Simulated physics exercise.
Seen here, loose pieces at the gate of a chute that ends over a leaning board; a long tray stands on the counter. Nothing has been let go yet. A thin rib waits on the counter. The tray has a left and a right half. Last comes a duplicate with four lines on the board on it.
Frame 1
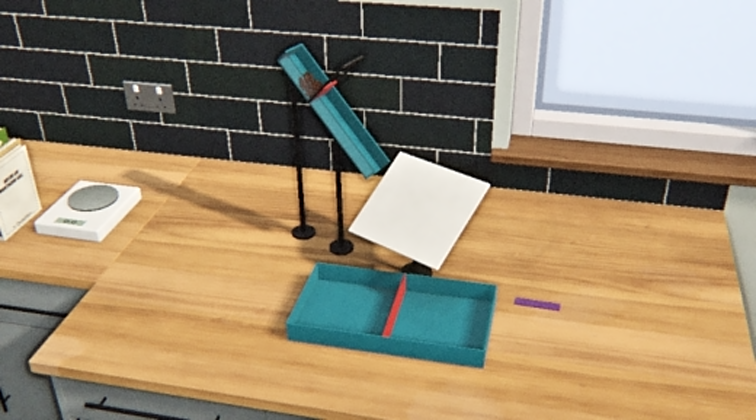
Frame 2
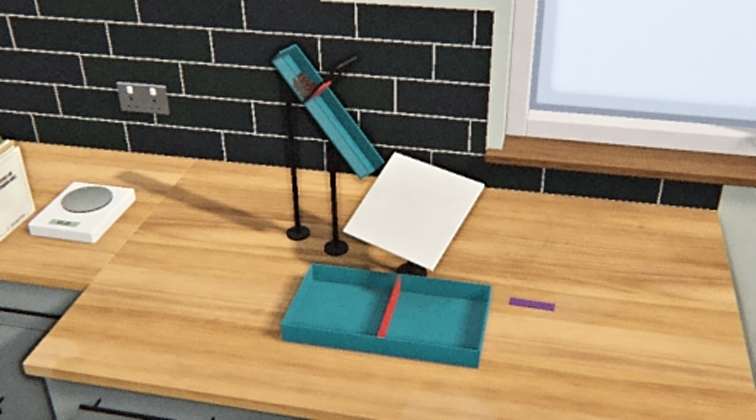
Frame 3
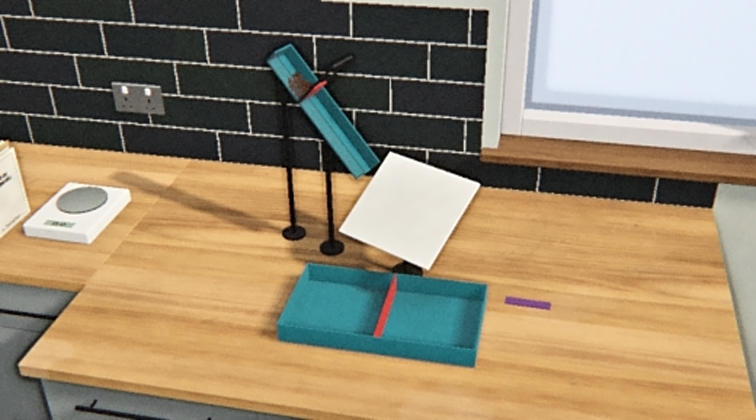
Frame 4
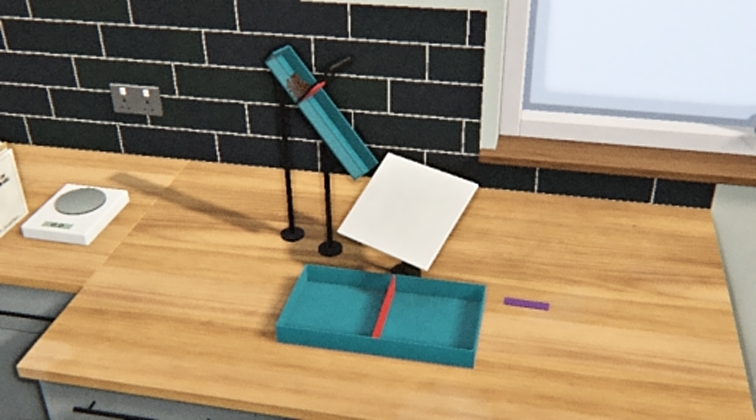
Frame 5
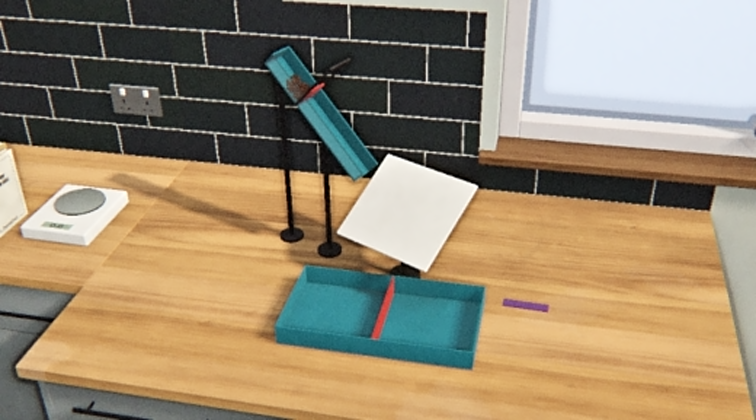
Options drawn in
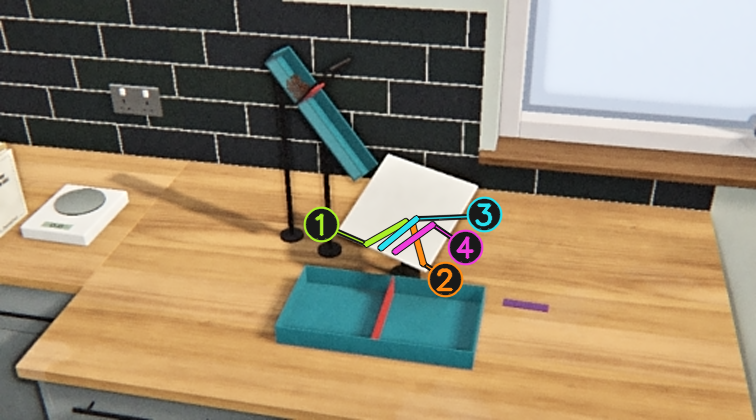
A teal tray with a red divider sat on a wooden counter below a white tilted board and a raised teal chute holding small brown pieces; only the view shifted slightly, and nothing else moved.
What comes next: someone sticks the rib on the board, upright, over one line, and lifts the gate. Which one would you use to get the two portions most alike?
2 works best here.
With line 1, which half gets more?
The left half.
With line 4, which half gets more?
The left half.
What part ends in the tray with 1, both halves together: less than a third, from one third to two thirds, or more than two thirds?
It is more than two thirds.
On the marked copy, line 1 from (406, 221) to (366, 244); line 2 from (412, 225) to (423, 263); line 3 from (416, 218) to (380, 247); line 4 from (432, 224) to (395, 251).
Choosing 1, of what is caught, the larger part in the left half, about a tenth in the right.
Choosing 2, of what is caught, roughly a third in the left half, roughly two thirds in the right.
Choosing 3, of what is caught, almost all in the left half, about a tenth in the right.
Choosing 4, of what is caught, the larger part in the left half, about a tenth in the right.
